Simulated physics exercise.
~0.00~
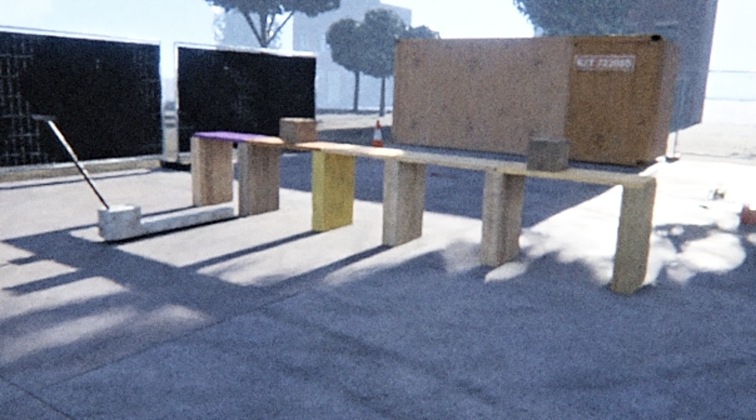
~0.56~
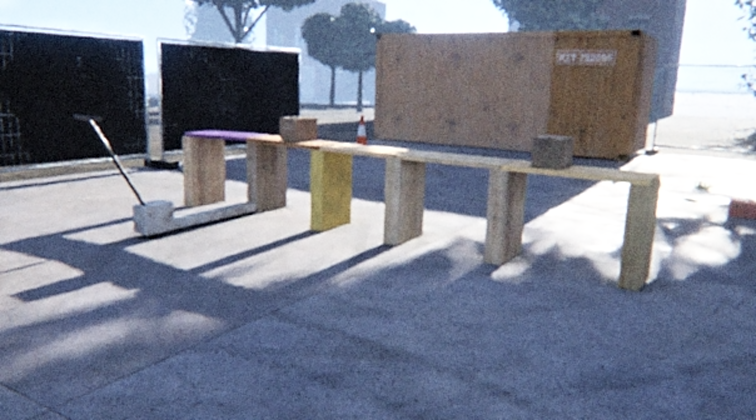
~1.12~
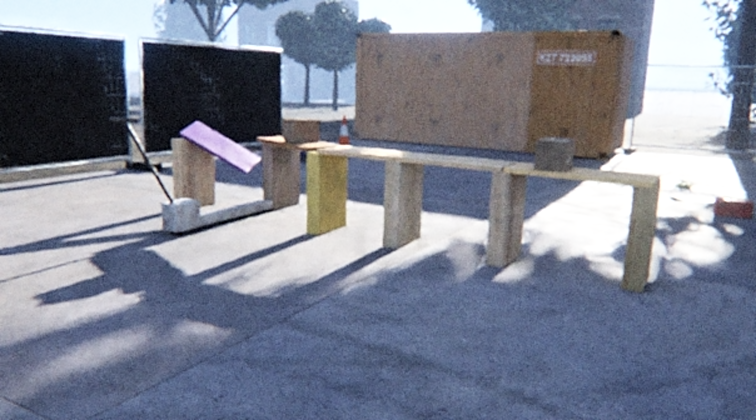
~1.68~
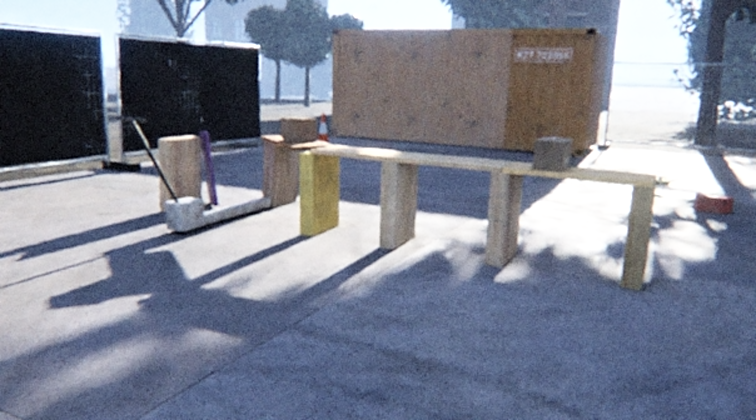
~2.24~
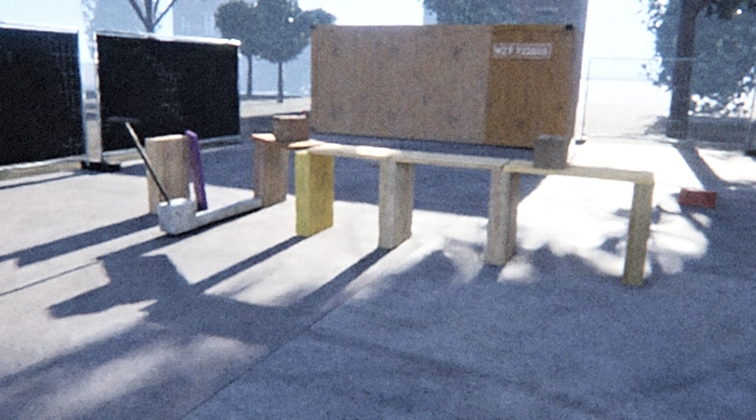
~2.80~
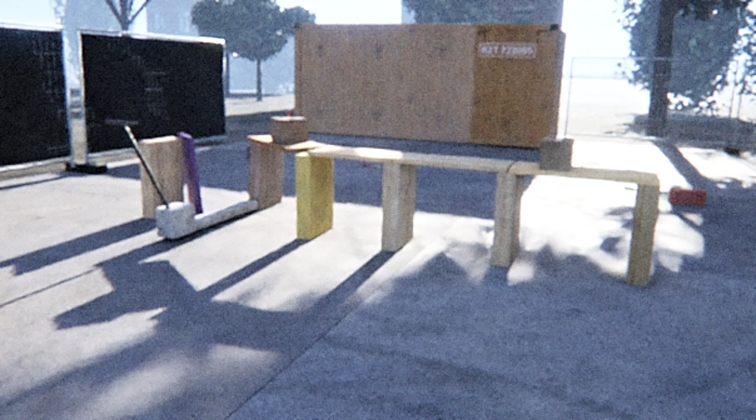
On a paved yard before a large wooden container, a low jack slides right at the foot of a row of timber uprights, and the purple board at the left end tilts, drops and comes to rest on its side, while the yellow upright and the other boards stay up.
